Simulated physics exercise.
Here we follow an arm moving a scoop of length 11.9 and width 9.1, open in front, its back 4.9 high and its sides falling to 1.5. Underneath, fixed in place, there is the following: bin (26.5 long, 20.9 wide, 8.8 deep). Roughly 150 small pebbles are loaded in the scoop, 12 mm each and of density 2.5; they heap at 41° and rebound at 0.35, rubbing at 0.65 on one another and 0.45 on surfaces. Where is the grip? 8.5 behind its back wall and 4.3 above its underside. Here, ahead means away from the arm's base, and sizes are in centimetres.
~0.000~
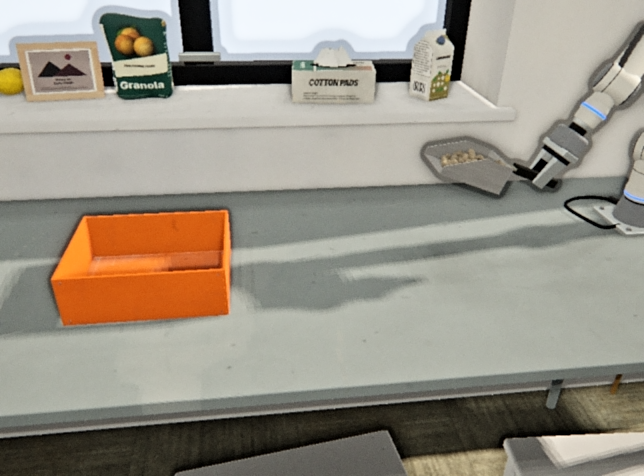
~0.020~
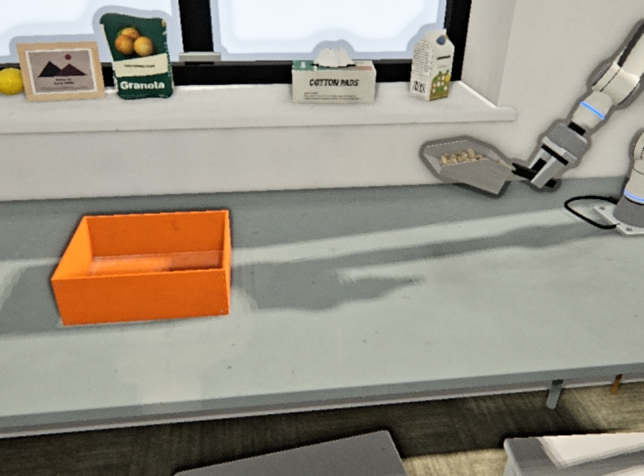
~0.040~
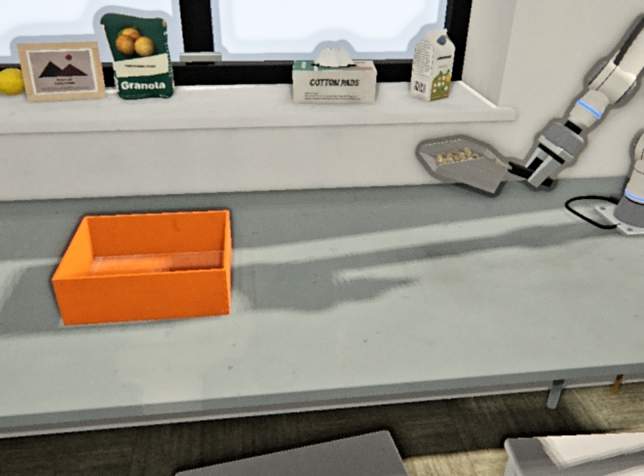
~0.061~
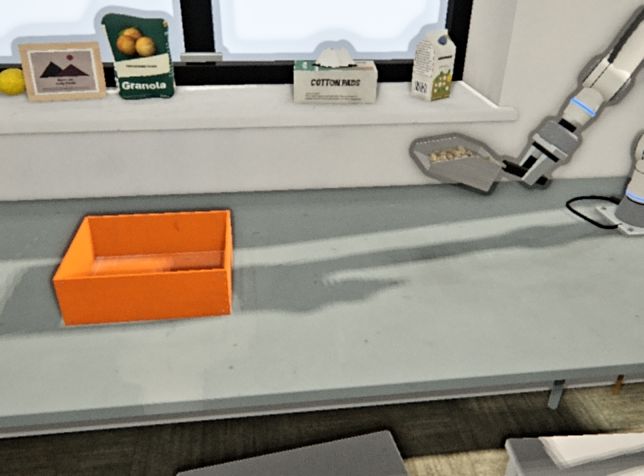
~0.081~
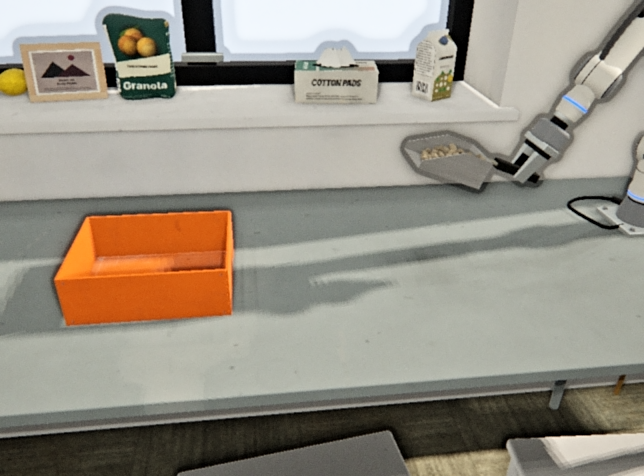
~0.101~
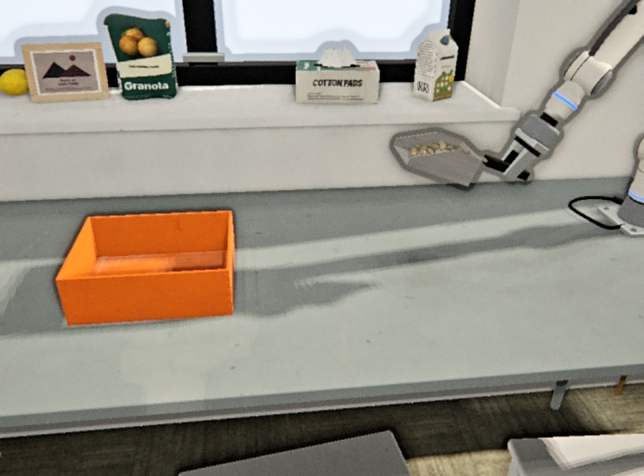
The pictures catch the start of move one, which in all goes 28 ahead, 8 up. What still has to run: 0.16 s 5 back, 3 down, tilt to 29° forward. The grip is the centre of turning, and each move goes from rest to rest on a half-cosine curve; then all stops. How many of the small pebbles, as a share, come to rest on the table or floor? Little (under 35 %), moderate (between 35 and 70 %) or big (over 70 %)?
On the table or floor the share is big, over 70 %.
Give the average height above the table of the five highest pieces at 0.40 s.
Roughly 30 cm high.
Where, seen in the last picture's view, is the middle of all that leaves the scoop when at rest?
I'd put it at roughly (263, 278).
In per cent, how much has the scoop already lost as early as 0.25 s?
0 %.
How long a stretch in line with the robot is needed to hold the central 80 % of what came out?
About 16 cm.
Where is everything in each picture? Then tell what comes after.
In the first picture, scoop floor at (467, 174), tilted 21° backward; upper third of the load around (467, 163), from x 445 to 500, top at y 150; 152 on the scoop.
In the second picture, scoop floor at (465, 173), tilted 21° backward; upper third of the load around (466, 162), from x 445 to 500, top at y 150.
In the third picture, scoop floor at (462, 172), tilted 21° backward; upper third of the load around (464, 161), from x 440 to 495, top at y 150.
In the fourth picture, scoop floor at (455, 171), tilted 21° backward; upper third of the load around (458, 159), from x 435 to 490, top at y 150.
In the fifth picture, scoop floor at (447, 168), tilted 21° backward; upper third of the load around (449, 157), from x 425 to 480, top at y 145.
In the sixth picture, scoop floor at (436, 166), tilted 21° backward; upper third of the load around (438, 154), from x 415 to 470, top at y 145; 152 on the scoop.
By 0.25 s, tilted 21° backward, highest piece 30 above the table; 152 on the scoop.
By 0.40 s, tilted 7° forward, highest piece 31 above the table; 91 on the scoop, 61 in flight or on a rim.
By 0.67 s, tilted 29° forward, highest piece 12 above the table; 130 on the table or floor, 18 in the bin, 4 in flight or on a rim.
By 1.72 s, tilted 29° forward, highest piece 2 above the table; 134 on the table or floor, 18 in the bin.
Final count, 134 on the table or floor, 18 in the bin. That is 88 % on the table or floor.
